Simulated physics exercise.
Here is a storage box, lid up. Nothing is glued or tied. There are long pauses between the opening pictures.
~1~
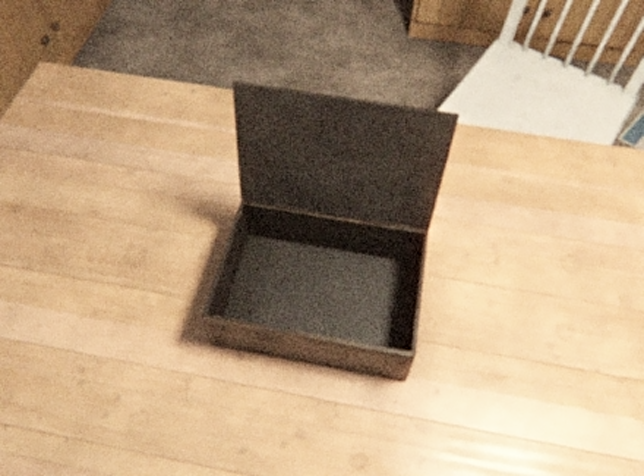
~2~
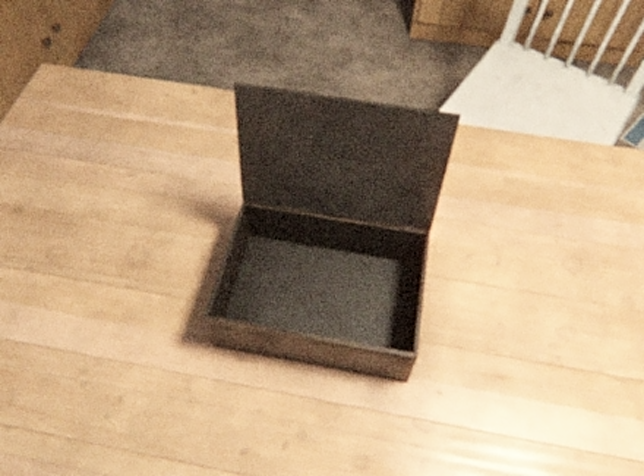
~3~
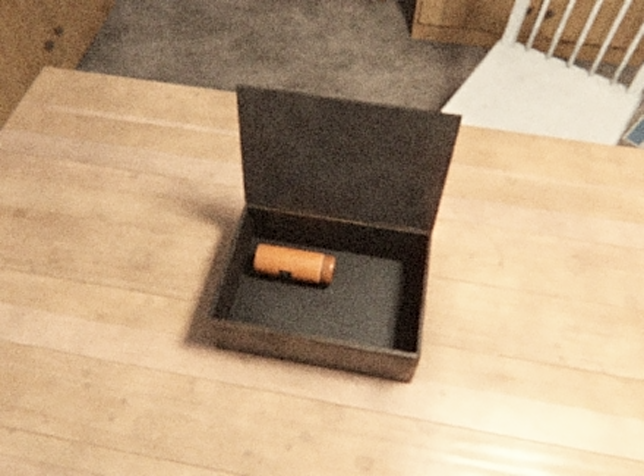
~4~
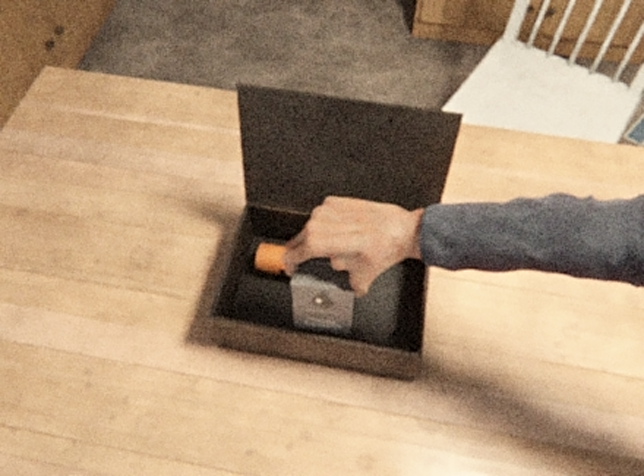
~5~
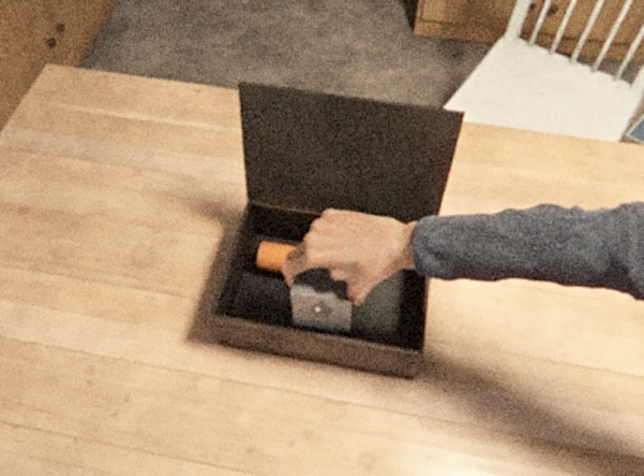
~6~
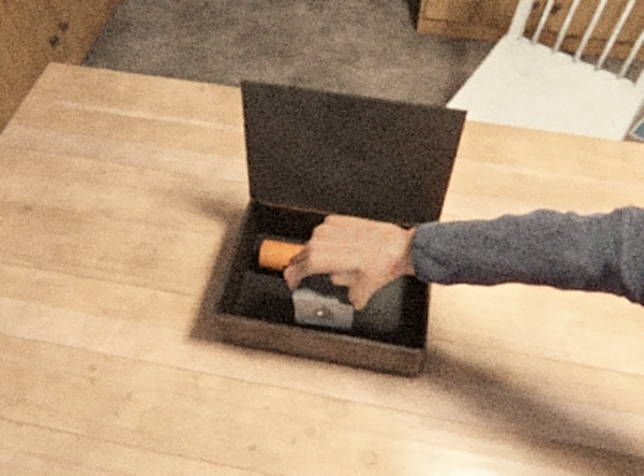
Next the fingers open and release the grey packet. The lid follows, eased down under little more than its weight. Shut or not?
It is held up.
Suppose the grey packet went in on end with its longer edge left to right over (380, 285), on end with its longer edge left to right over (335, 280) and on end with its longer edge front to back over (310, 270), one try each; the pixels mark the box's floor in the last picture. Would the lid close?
First, it will not close; second, it is held up; third, it is held up.
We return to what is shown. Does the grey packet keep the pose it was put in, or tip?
The grey packet keeps its pose.
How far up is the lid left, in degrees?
About 25°.
Then, 1.20 s on from there, lid starting down.
Then, 1.60 s on from there, lid 57° above the rim.
Then, 1.80 s on from there, lid 33° above the rim.
In the end, lid 27° above the rim; both unmoved. At the end, from the last picture's camera, grey packet near (326, 311).
